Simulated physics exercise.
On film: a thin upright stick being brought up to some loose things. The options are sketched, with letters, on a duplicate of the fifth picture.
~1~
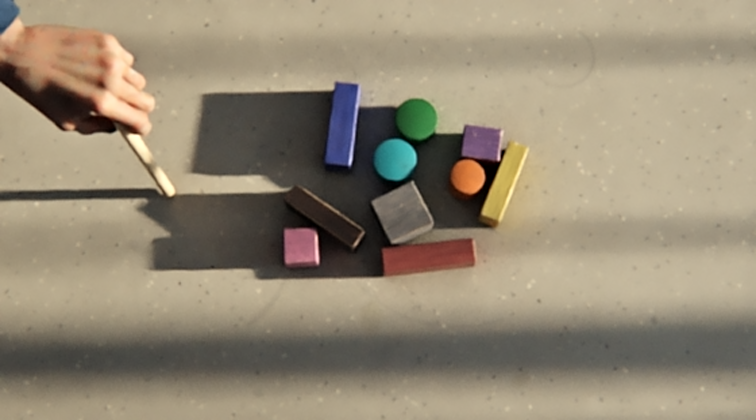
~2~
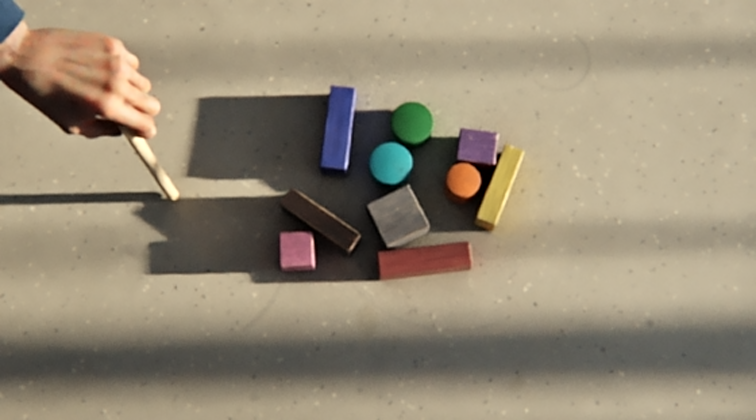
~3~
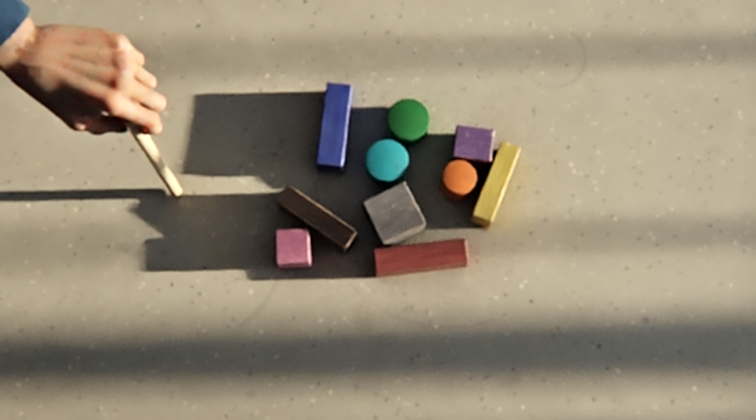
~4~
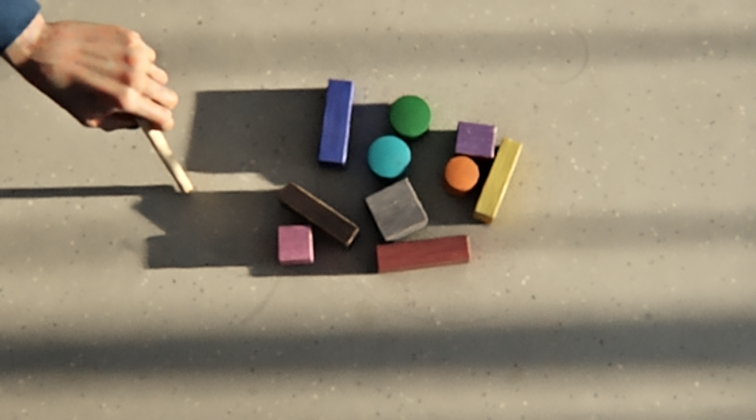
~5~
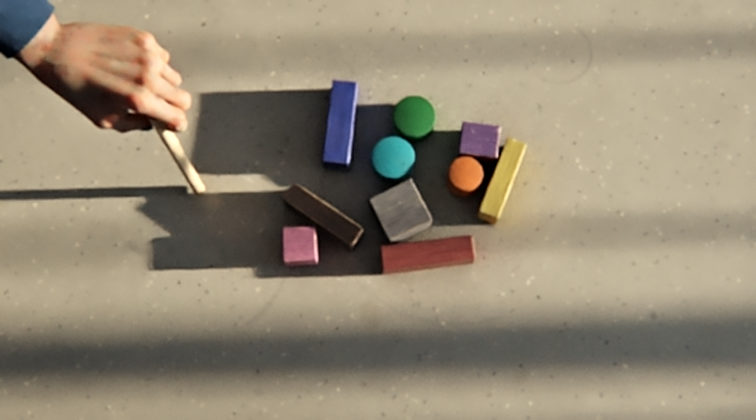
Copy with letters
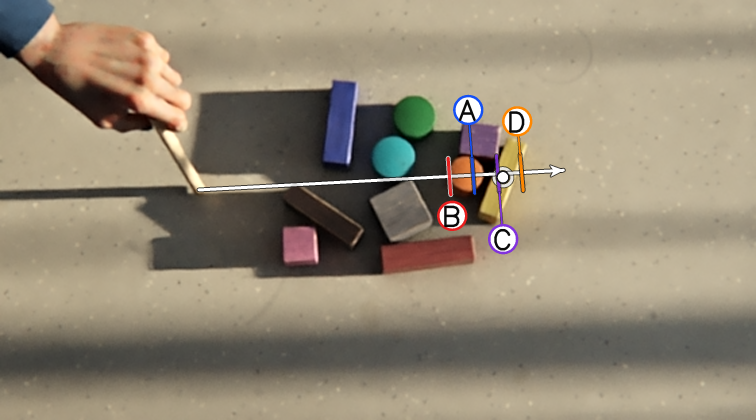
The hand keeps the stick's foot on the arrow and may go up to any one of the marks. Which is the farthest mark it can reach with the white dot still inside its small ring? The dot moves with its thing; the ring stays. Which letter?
Up to mark B.
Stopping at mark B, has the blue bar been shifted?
No.
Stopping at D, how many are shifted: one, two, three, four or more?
It has moved four or more.
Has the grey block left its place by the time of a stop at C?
No.
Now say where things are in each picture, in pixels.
Pink block (301, 248); green tin (416, 122); yellow bar (503, 184), in the first frame.
Yellow bar (499, 188); turquoise tin (390, 166), in the second frame.
Orange tin (458, 181); black bar (317, 220), in the third frame.
Red bar (422, 254); blue bar (337, 125), in the fourth frame.
Grey block (400, 213); purple block (479, 143); pink block (300, 246), in the fifth frame.
On the marked copy, A at (473, 175); B at (450, 176); C at (498, 174); D at (522, 172); the arrow from (199, 190) to (563, 171); the white dot at (503, 177).
With B. Early on, foot of the stick (289, 186).
Further on, foot of the stick (378, 181); black bar (346, 227); turquoise tin (397, 158).
At the end, foot of the stick (450, 177); turquoise tin (422, 149); black bar (346, 226); the dot is still in its ring.
As for the rest, A shifts the dotted thing to (523, 187); C shifts the dotted thing to (540, 192); D shifts the dotted thing to (544, 194).
